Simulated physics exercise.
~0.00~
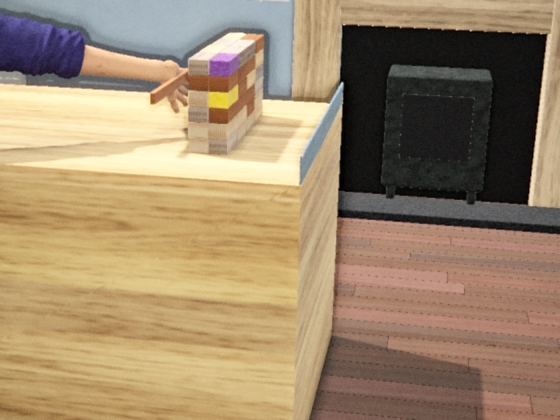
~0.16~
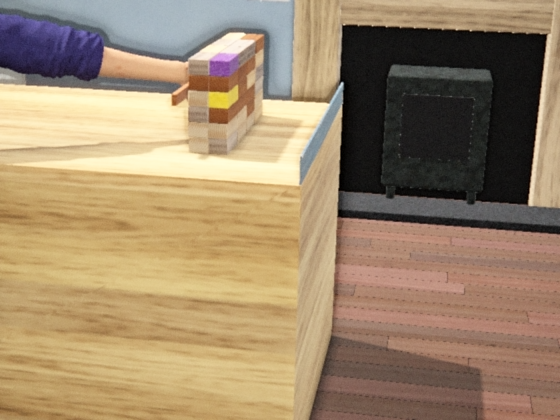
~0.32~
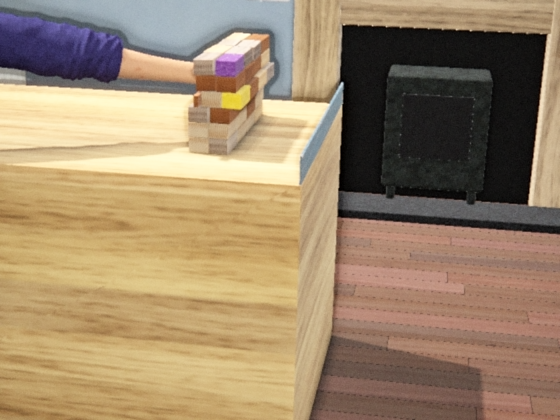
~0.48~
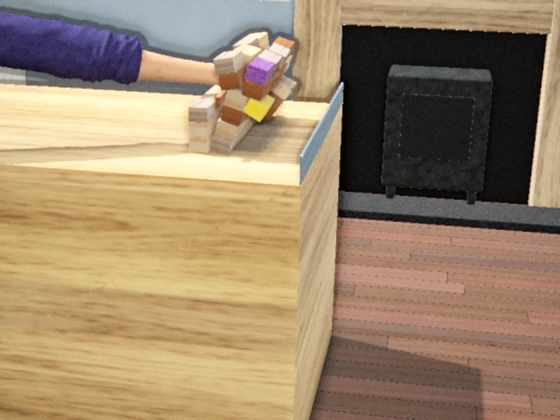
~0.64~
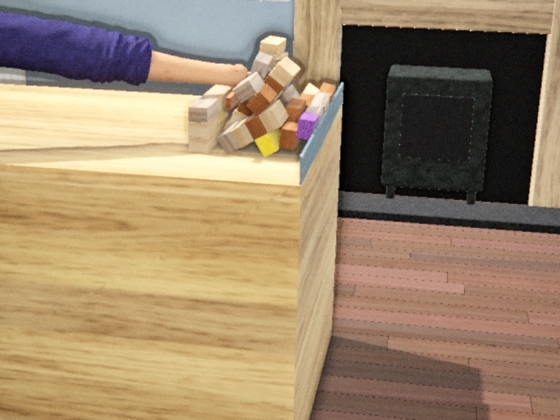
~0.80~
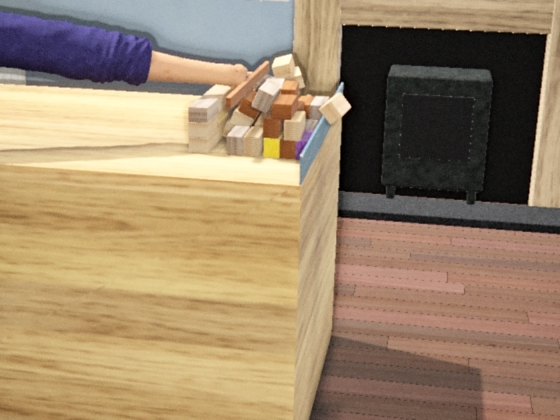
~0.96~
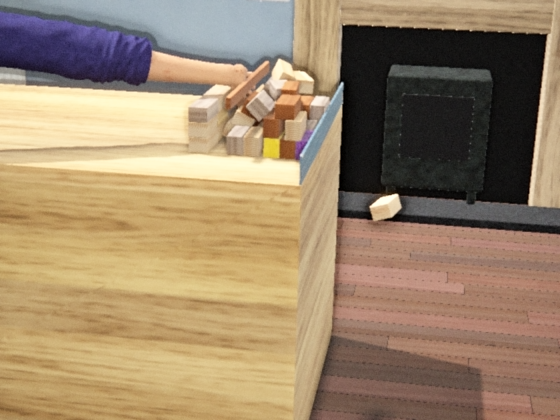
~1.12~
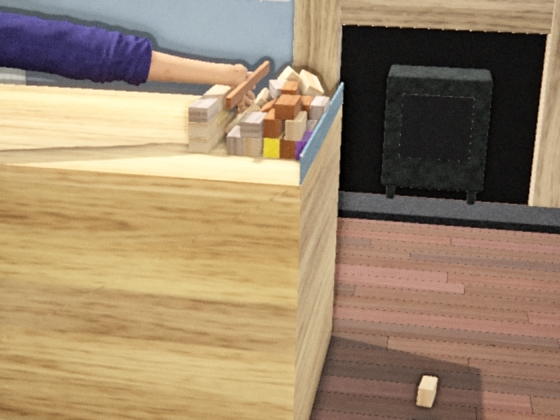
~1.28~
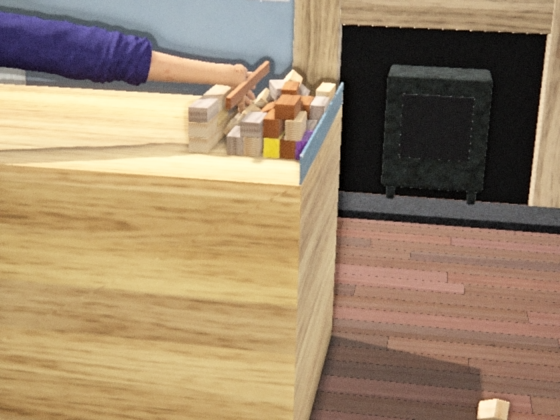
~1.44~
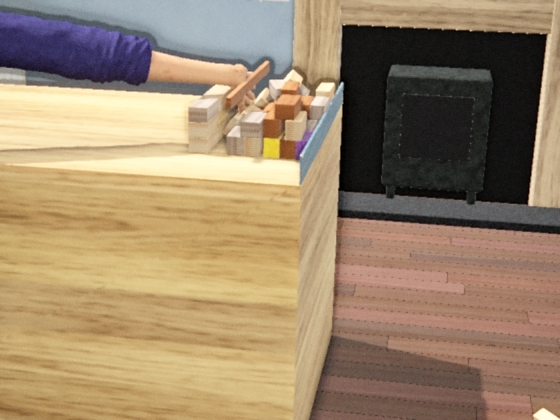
A purple-sleeved arm pushed a stick into a neat stack of wooden blocks, toppling most of it rightward into a heap against the raised edge of the wooden surface, while one pale block tumbled over to the floor and bounced out of view.
